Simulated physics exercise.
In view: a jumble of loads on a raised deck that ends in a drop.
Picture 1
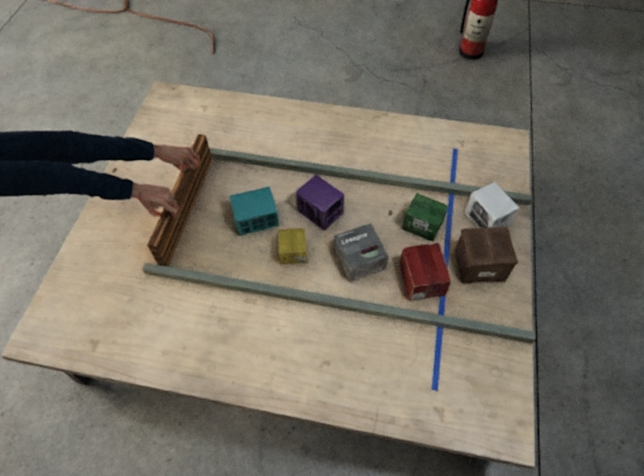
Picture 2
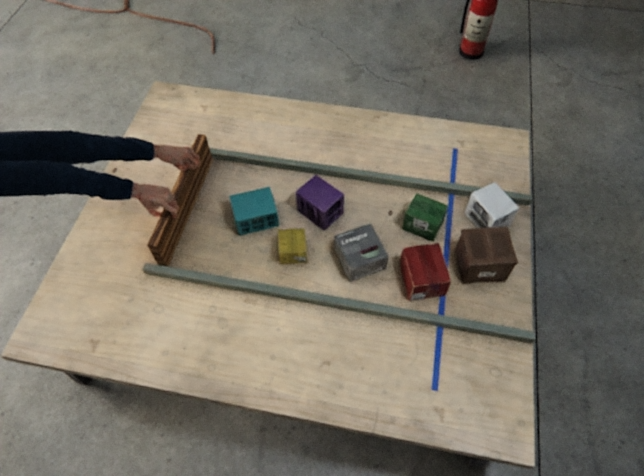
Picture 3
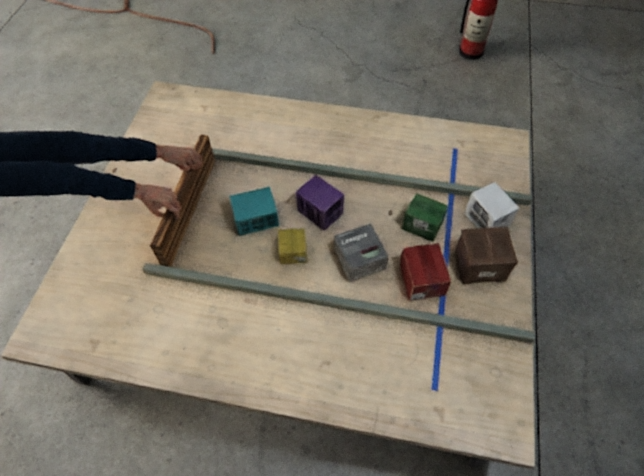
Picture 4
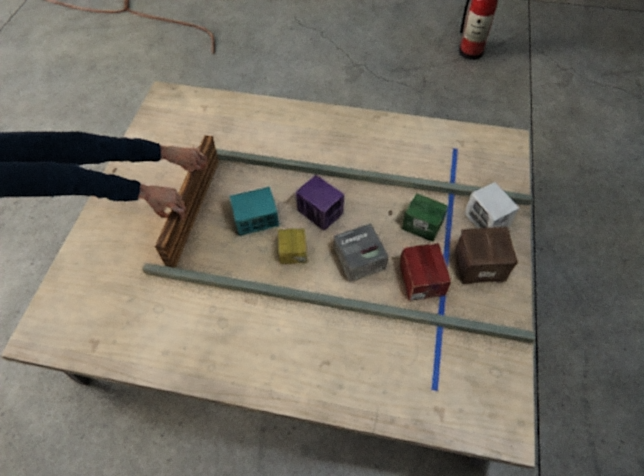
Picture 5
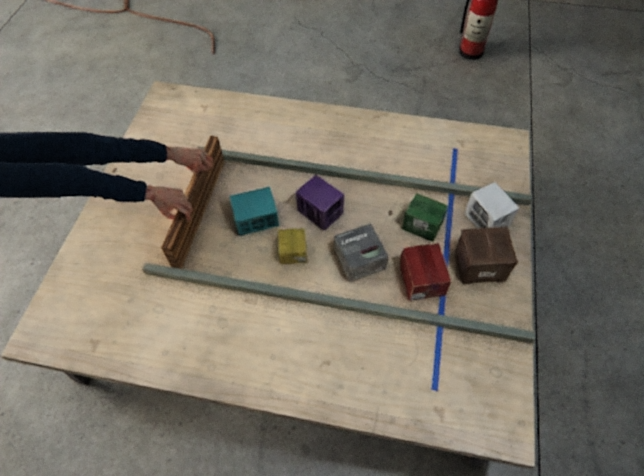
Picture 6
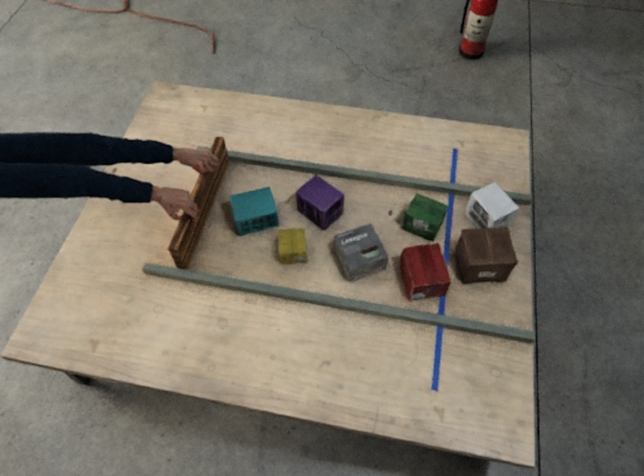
On a wooden table with two rails and a blue tape line, two hands slowly slid a wooden plank a short way right toward eight colourful little boxes, which all stayed still.
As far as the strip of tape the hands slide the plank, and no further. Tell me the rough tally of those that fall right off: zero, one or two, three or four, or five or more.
Seems the ones that don't stay up number one or at most two, for sure.
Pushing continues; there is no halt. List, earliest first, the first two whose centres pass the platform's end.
Sequence: The red parcel, the brown tote.
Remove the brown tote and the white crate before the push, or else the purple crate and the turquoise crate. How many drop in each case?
The first removal gives 1, the second gives 1.
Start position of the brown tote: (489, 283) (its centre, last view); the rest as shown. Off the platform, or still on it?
Result: It falls away.
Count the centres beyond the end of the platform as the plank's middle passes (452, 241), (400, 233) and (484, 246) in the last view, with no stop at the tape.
The numbers past the end are 2, 0 and 5.
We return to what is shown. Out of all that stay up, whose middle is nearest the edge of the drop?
Answer: The white crate.
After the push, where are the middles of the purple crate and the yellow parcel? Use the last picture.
Near (471, 214) and (459, 283).
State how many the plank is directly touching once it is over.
That makes 3.
Soon after, none off yet; white crate at rest near (491, 211); brown tote at rest near (484, 256); red parcel at rest near (424, 272).
At rest, the number that fall off is one or two; fallen, red parcel and brown tote.
